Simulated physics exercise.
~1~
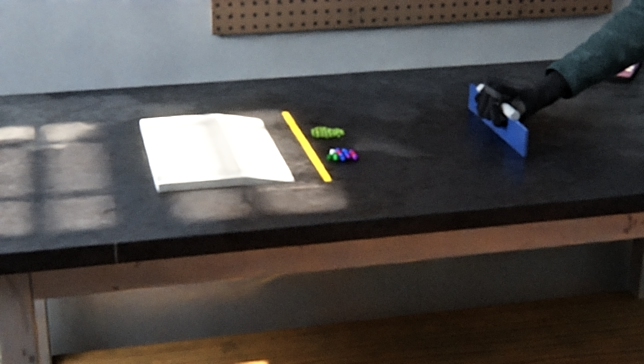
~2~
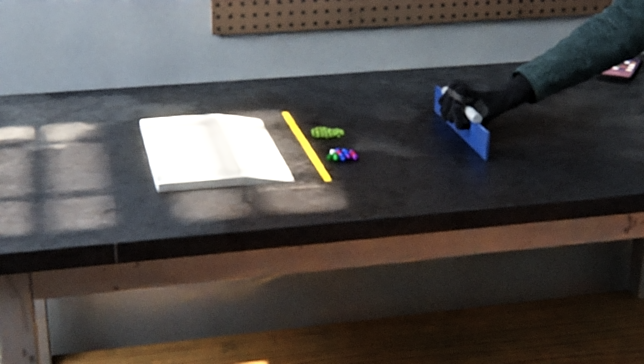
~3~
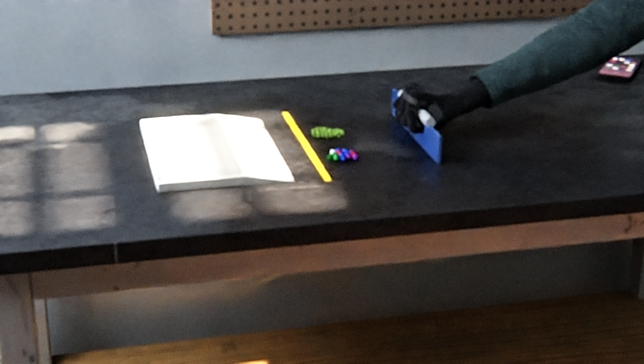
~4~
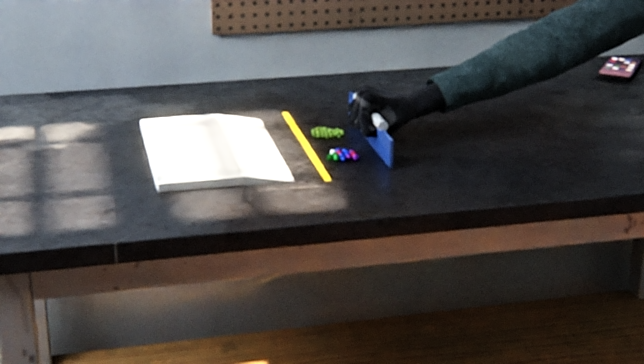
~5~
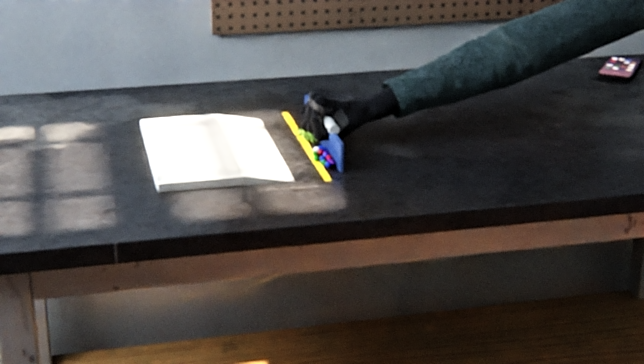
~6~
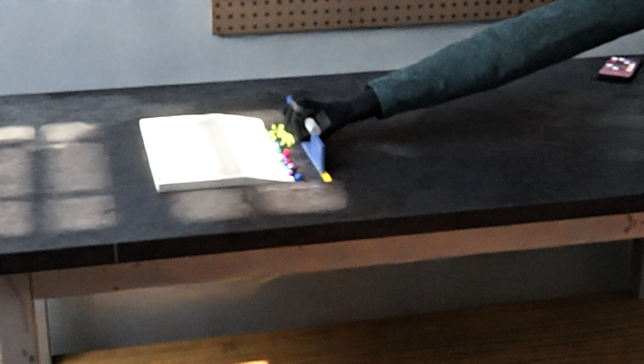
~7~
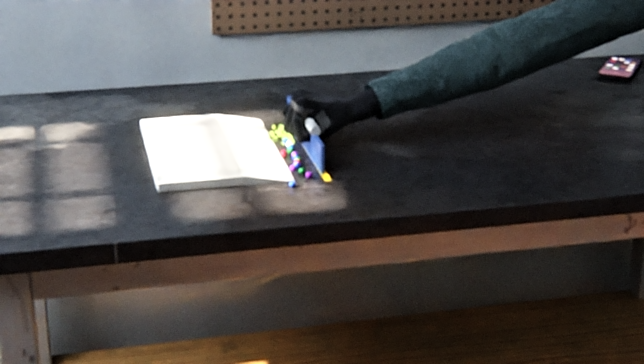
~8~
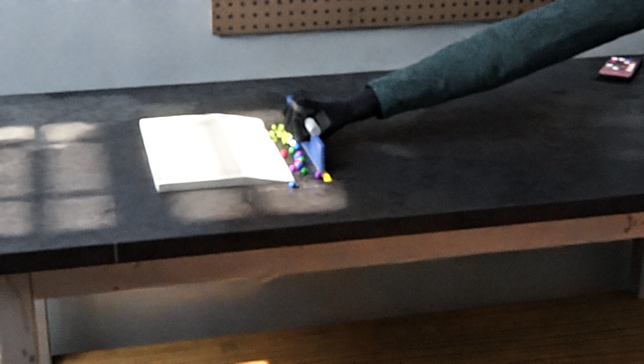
On a dark workbench, a gloved hand slid a blue scraper left into a green batch and a multicoloured batch of small pieces, pushed them over the yellow tape and stopped there, leaving nearly all the pieces short of the white ramp.
